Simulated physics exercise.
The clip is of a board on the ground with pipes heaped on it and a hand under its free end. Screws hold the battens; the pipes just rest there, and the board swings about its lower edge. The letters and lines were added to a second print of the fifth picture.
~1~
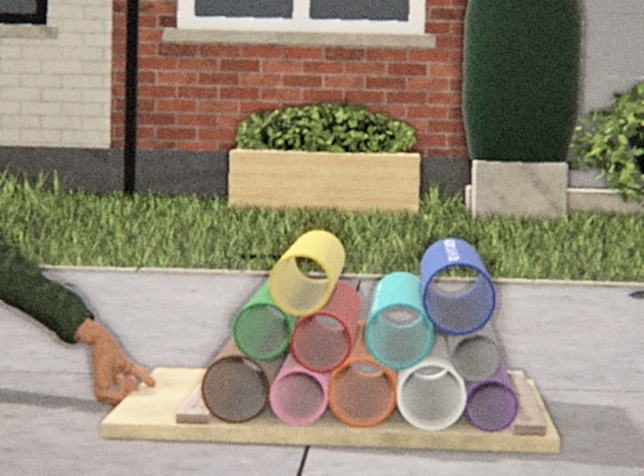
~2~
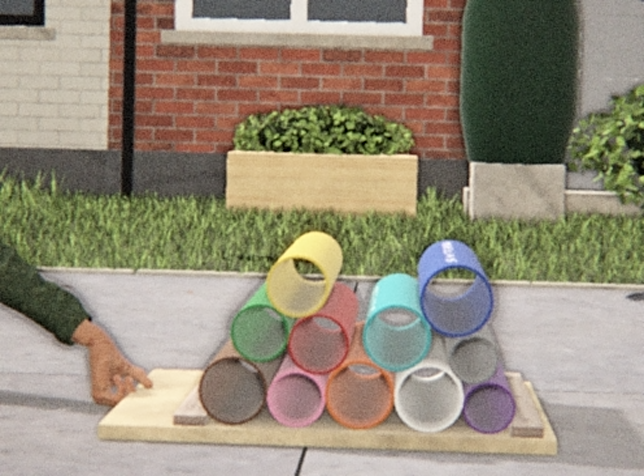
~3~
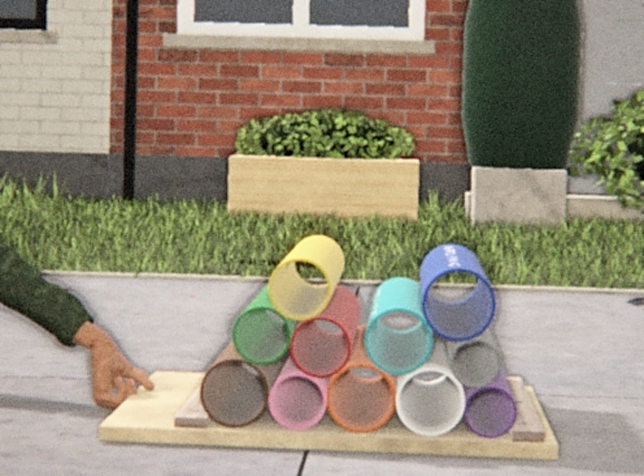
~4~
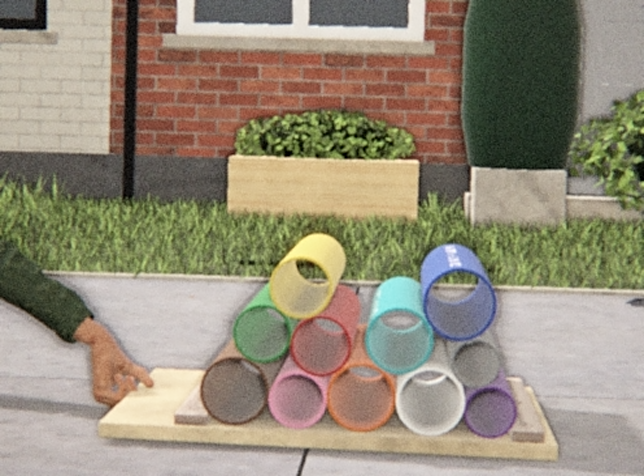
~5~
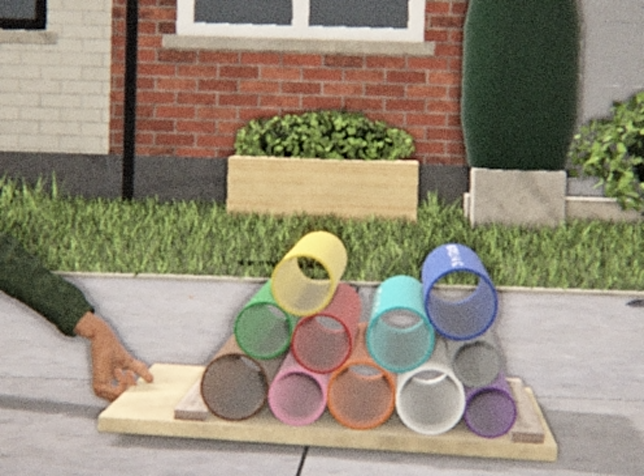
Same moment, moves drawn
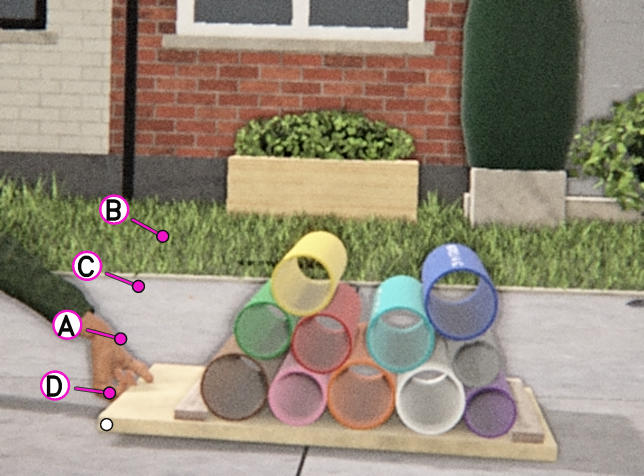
A hand in a dark green sleeve reaches in from the left and rests at the left end of a pale wooden board on a grey pavement, seen from the front with grass, a planter and a brick house behind. Brown, pink, orange, white and purple pipes line the bottom, with green, red, turquoise and grey above and yellow and blue on top. Hand, board and pipes barely move, and the view jitters very slightly.
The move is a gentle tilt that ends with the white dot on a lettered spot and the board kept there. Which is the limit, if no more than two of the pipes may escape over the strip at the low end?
Raise it to C.
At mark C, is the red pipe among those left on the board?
Yes.
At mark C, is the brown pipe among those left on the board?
Yes.
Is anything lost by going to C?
At C: Yes.
On the marked copy, A at (120, 339); B at (162, 237); C at (138, 287); D at (109, 393); the white dot at (107, 424).
Following C. Soon after the start, board at 14°.
Later, board at 20°.
In the end, board at 20°, two over the low batten (grey, blue).
As for the rest, A none over the low batten; B eleven over the low batten; D none over the low batten.
